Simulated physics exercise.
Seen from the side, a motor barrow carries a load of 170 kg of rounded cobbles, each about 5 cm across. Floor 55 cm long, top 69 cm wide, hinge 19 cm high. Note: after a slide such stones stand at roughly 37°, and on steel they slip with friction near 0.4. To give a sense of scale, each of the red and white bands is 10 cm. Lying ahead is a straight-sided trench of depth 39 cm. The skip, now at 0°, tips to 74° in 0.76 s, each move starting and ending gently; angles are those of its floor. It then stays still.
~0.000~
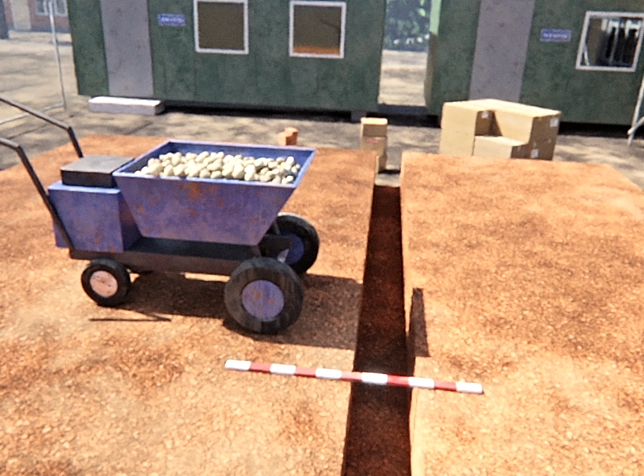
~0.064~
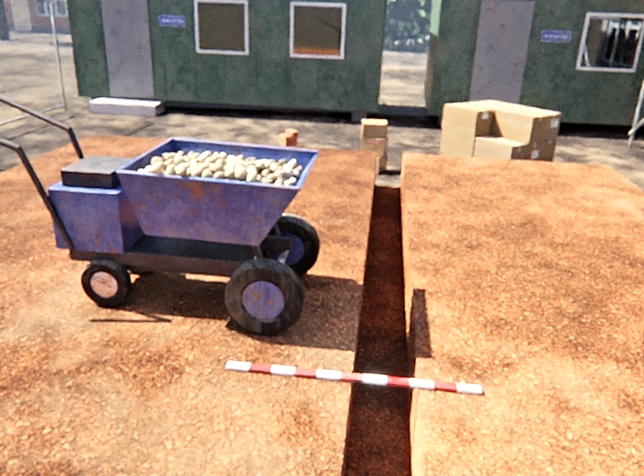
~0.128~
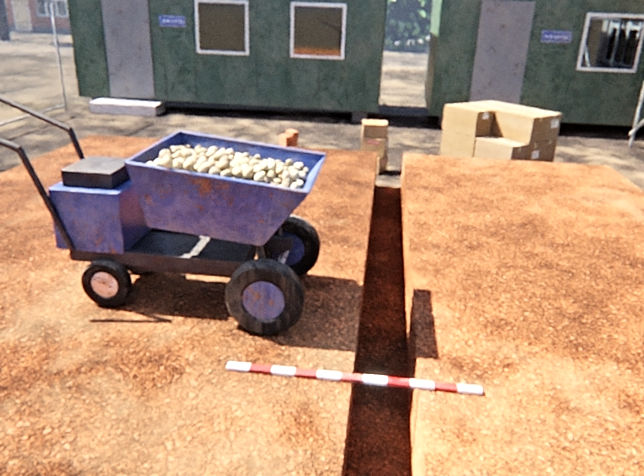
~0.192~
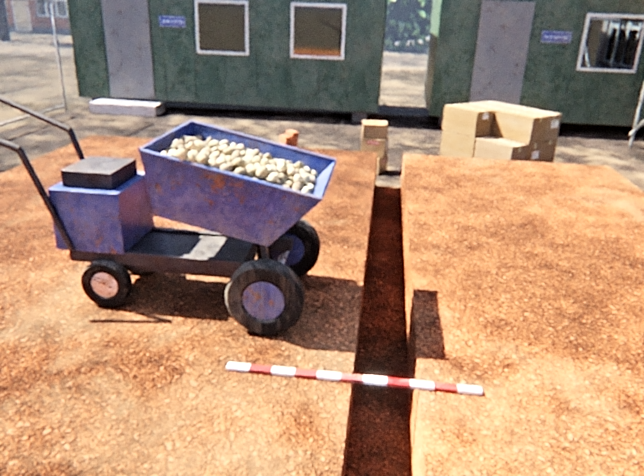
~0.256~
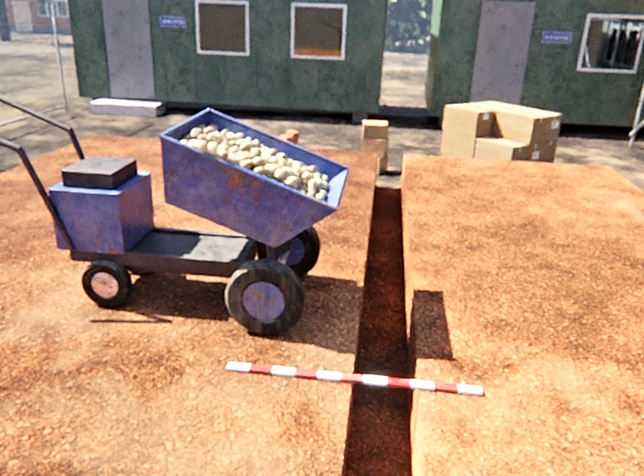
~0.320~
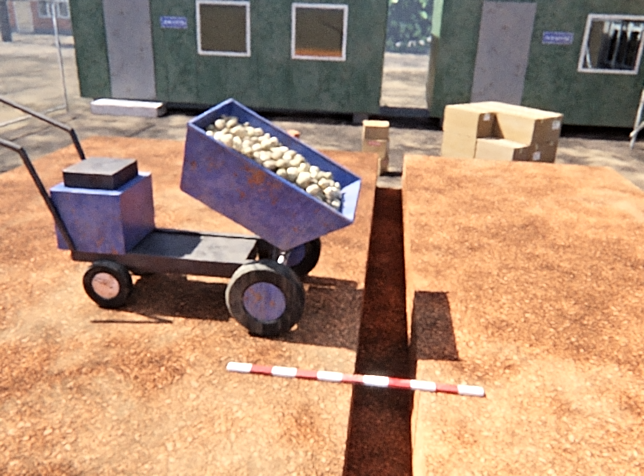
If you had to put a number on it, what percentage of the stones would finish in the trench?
I'd put it at about 43 percent.
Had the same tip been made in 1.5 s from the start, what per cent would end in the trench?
Around 55 per cent would end in the trench.
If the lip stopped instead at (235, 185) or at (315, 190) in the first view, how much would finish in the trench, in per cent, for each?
Near 85 per cent from the first place, 30 from the second.
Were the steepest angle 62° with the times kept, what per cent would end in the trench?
Roughly 30 per cent would end in the trench.
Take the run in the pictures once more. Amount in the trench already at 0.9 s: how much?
At that moment: Approx. 5 %.
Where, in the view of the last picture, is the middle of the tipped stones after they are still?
Centre estimate: Around (436, 315).
After 0.6 s the floor is at 62°; 100 % in the skip; the foremost stones are at (389, 246).
After 0.9 s the floor is at 74°; 62 % in the skip, 7 % in the trench, 31 % past the trench; the foremost stones are at (491, 333).
After 1.2 s the floor is at 74°; 24 % in the skip, 19 % in the trench, 57 % past the trench; the foremost stones are at (643, 340).
After 3.2 s the floor is at 74°; 0 % in the skip, 43 % in the trench, 57 % past the trench; the foremost stones are past the picture's edge.
